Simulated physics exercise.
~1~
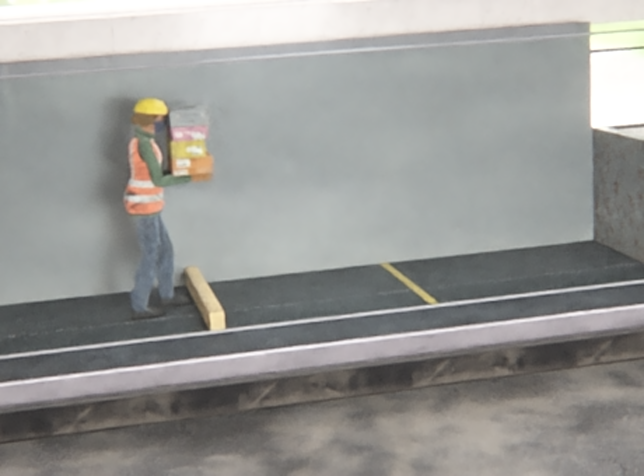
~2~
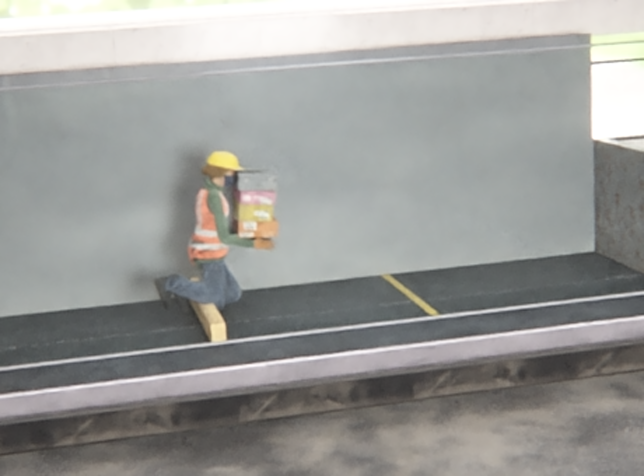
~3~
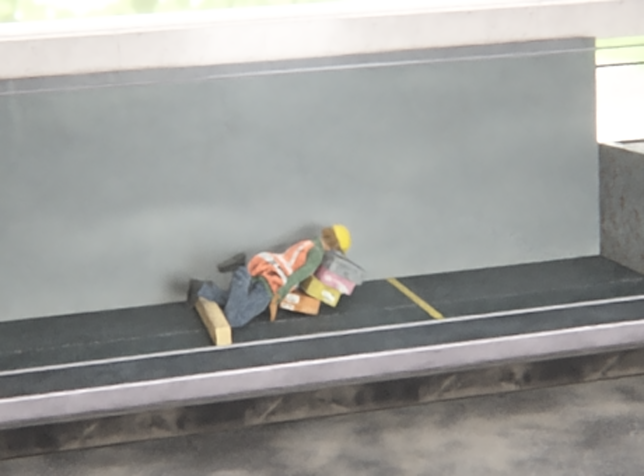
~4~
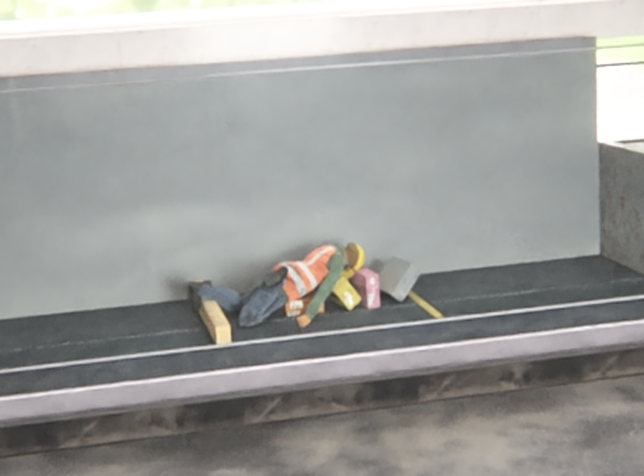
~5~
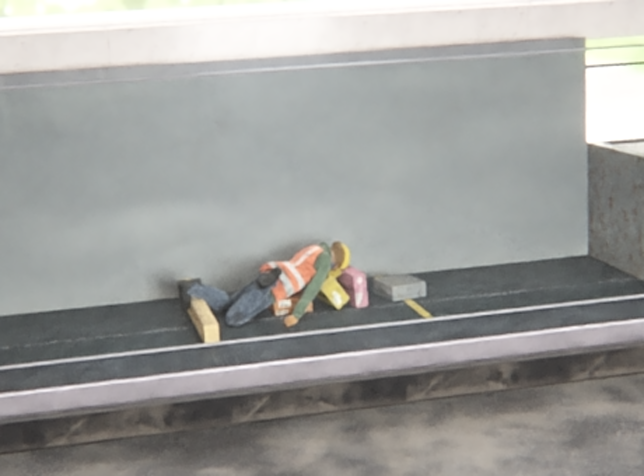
The footage shows a figure in a yellow helmet and orange vest holding stacked boxes behind a low wooden rail, then toppling rightward over it as the boxes tumble. The figure ends face down, legs by the rail, the pink box lying short of the yellow line.
